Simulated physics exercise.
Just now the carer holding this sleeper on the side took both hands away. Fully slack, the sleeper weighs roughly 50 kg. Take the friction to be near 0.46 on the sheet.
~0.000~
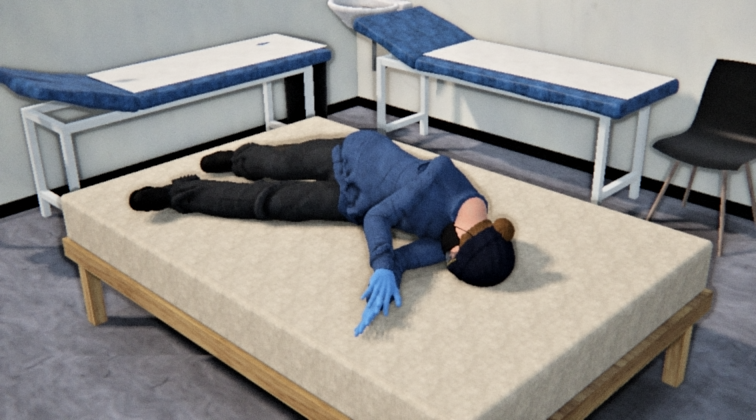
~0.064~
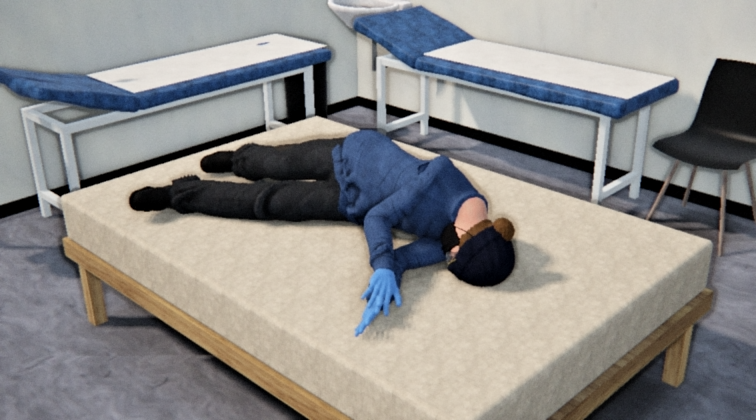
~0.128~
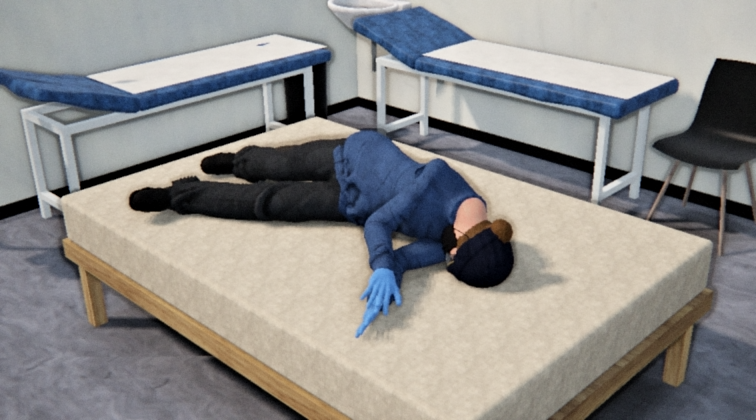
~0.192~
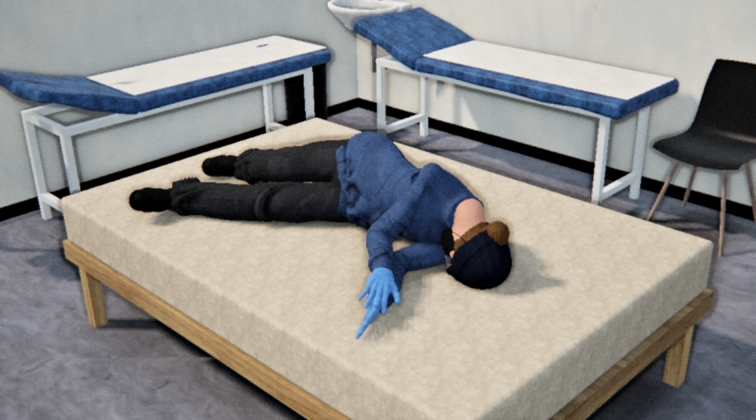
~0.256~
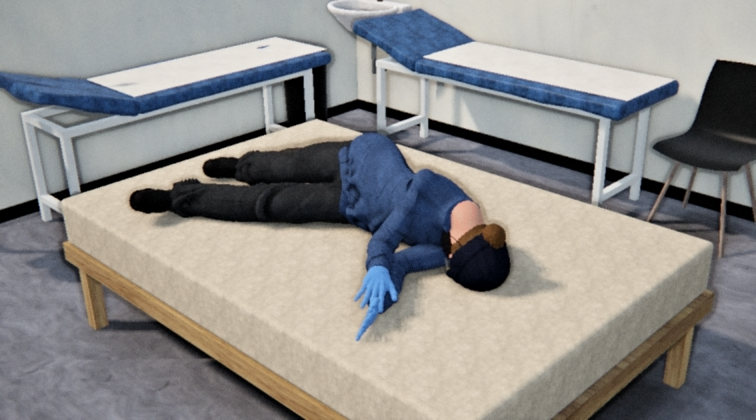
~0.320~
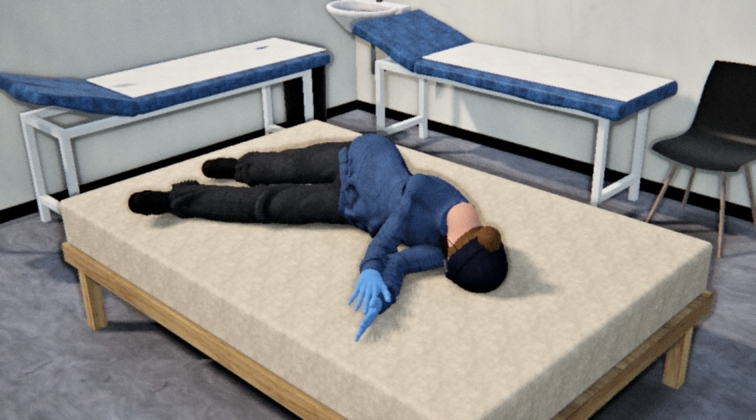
A figure in a blue top, black trousers, dark cap and blue gloves lies on its side on a bare beige mattress, seen from above in a grey-floored room. Two blue-and-white couches stand behind the wooden bed base, with a black chair at right. The upper body rolls slightly toward the mattress, the gloved hands shifting a little, while the legs barely move and the camera stays still.
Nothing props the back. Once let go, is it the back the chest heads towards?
No.
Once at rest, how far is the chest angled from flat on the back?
Some 140°.
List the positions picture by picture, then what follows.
The first picture shows chest (444, 203); shoulders at 105°.
The second picture shows chest (444, 203); shoulders at 105°.
The third picture shows chest (444, 205); shoulders at 110°.
The fourth picture shows chest (442, 209); shoulders at 110°.
The fifth picture shows chest (440, 213); shoulders at 115°.
The sixth picture shows chest (438, 215); shoulders at 120°.
After 0.54 s the chest is turned 125° from lying flat on the back, near (434, 217) in the last picture's view.
After 0.94 s the chest is turned 130° from lying flat on the back, near (433, 218) in the last picture's view.
After 1.54 s the chest is turned 130° from lying flat on the back, near (434, 218) in the last picture's view.
When all is still (3.7 s), chest rolls forwards.
